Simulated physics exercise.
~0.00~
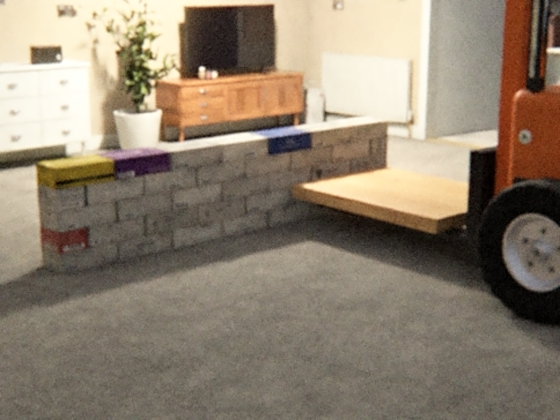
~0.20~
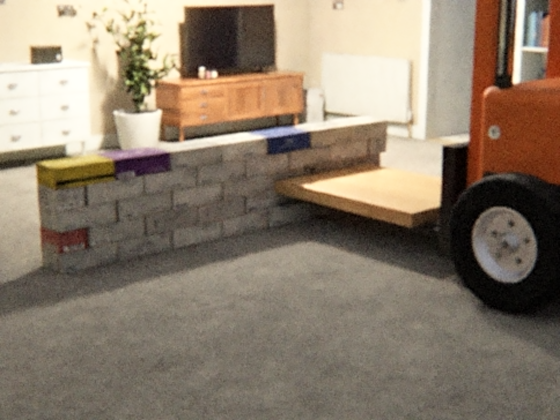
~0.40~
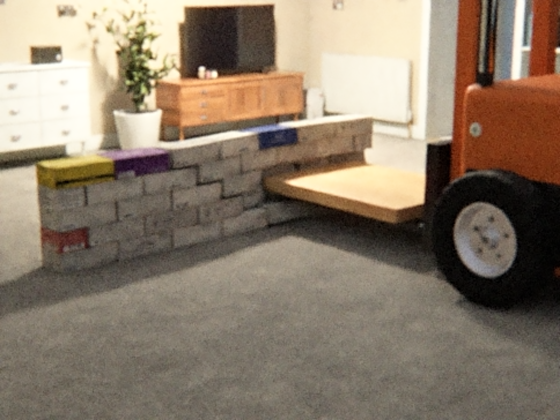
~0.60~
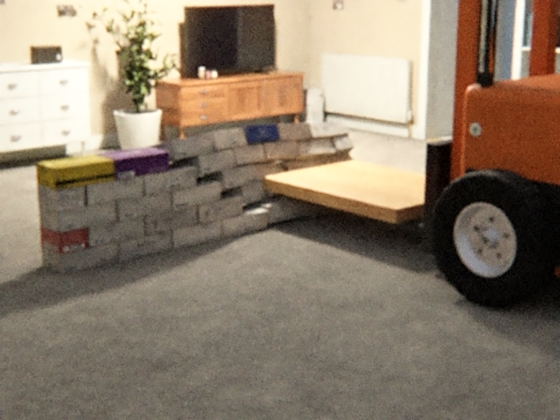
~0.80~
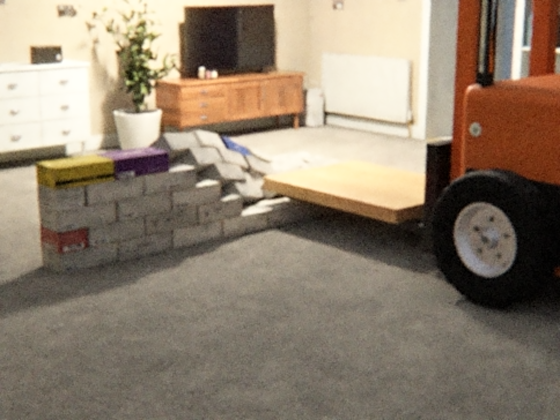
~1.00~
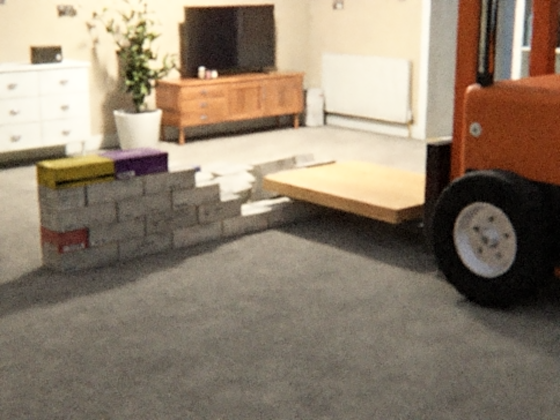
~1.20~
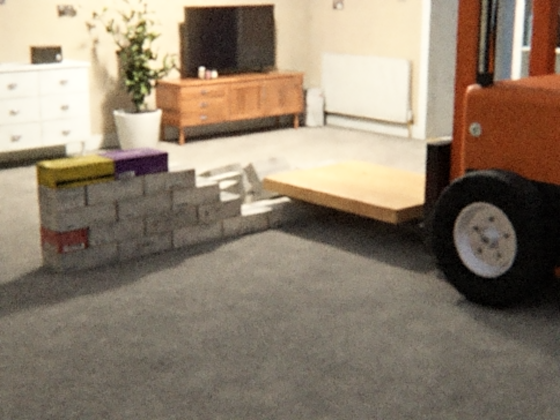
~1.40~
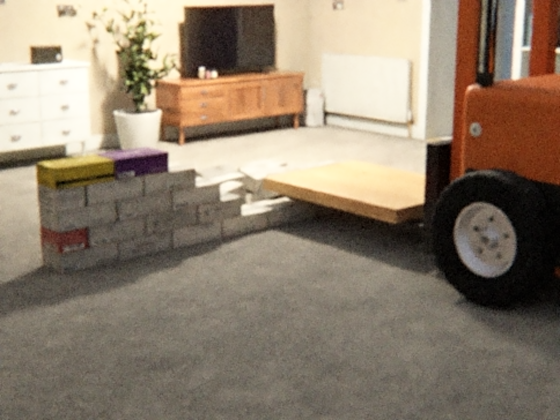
An orange lift truck moves in from the right, carrying a flat, pale wooden-looking load toward a low wall of grey blocks in a carpeted room. The load meets the right part of the wall and pushes it, shifting the upper blocks to the left before the truck halts. The blocks keep leaning and twisting, then the right section tumbles away behind the load, taking the blue block with it. The pieces settle mostly out of sight, leaving a stepped, broken edge. At the left, the yellow, purple and red blocks remain in place, with the truck standing still.
